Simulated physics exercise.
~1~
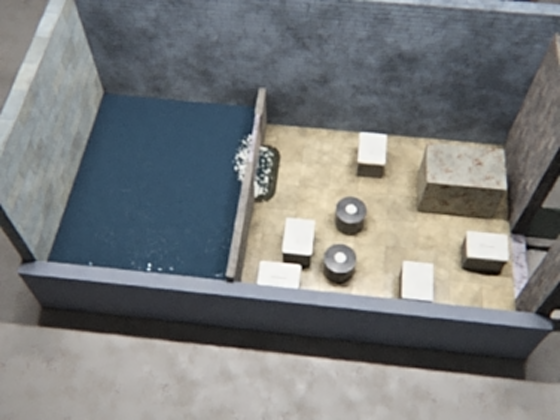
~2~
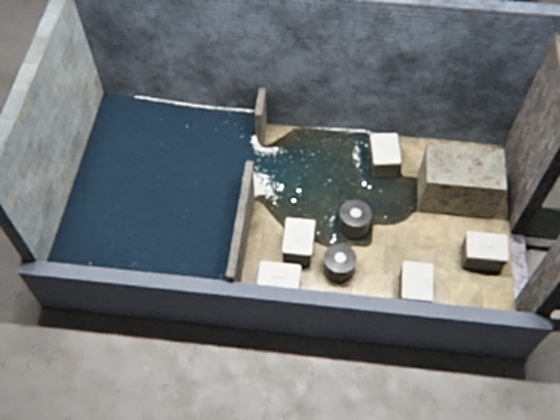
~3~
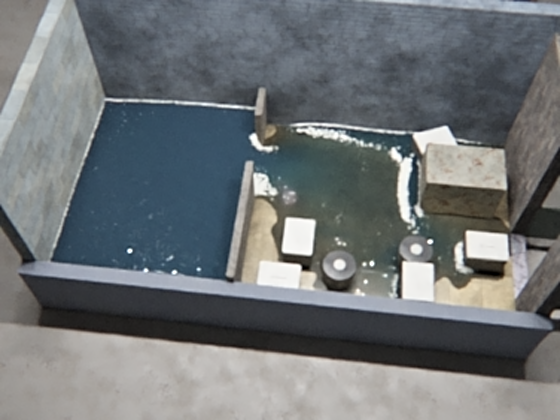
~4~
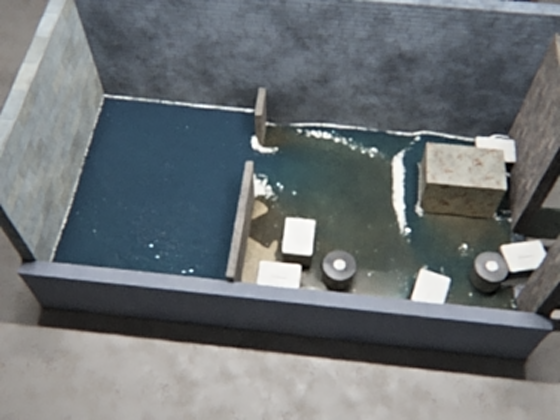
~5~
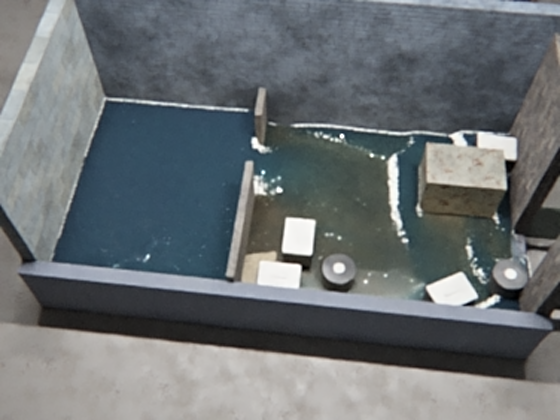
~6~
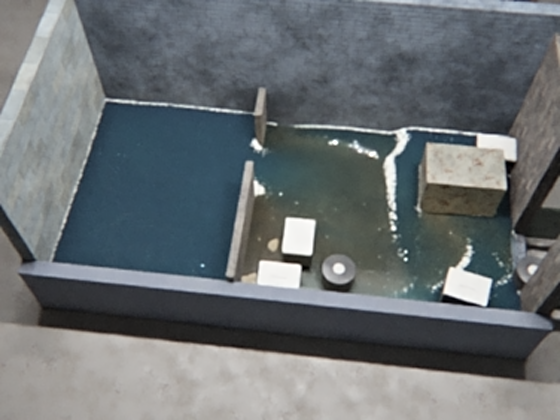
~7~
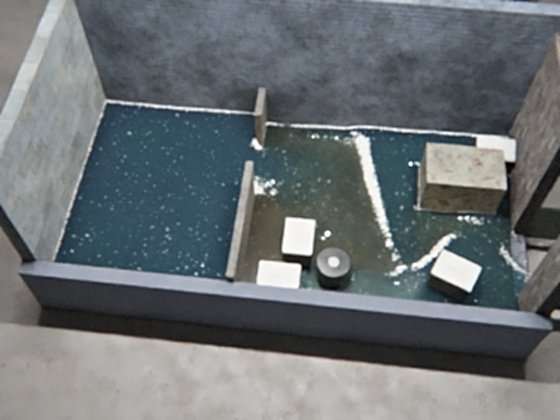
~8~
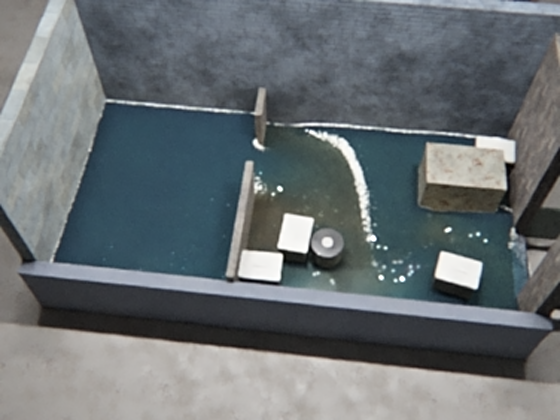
Divided basement flooding through a gap in the partition, water spreading right, carrying some pale chests and round tubs, others staying near the divider.
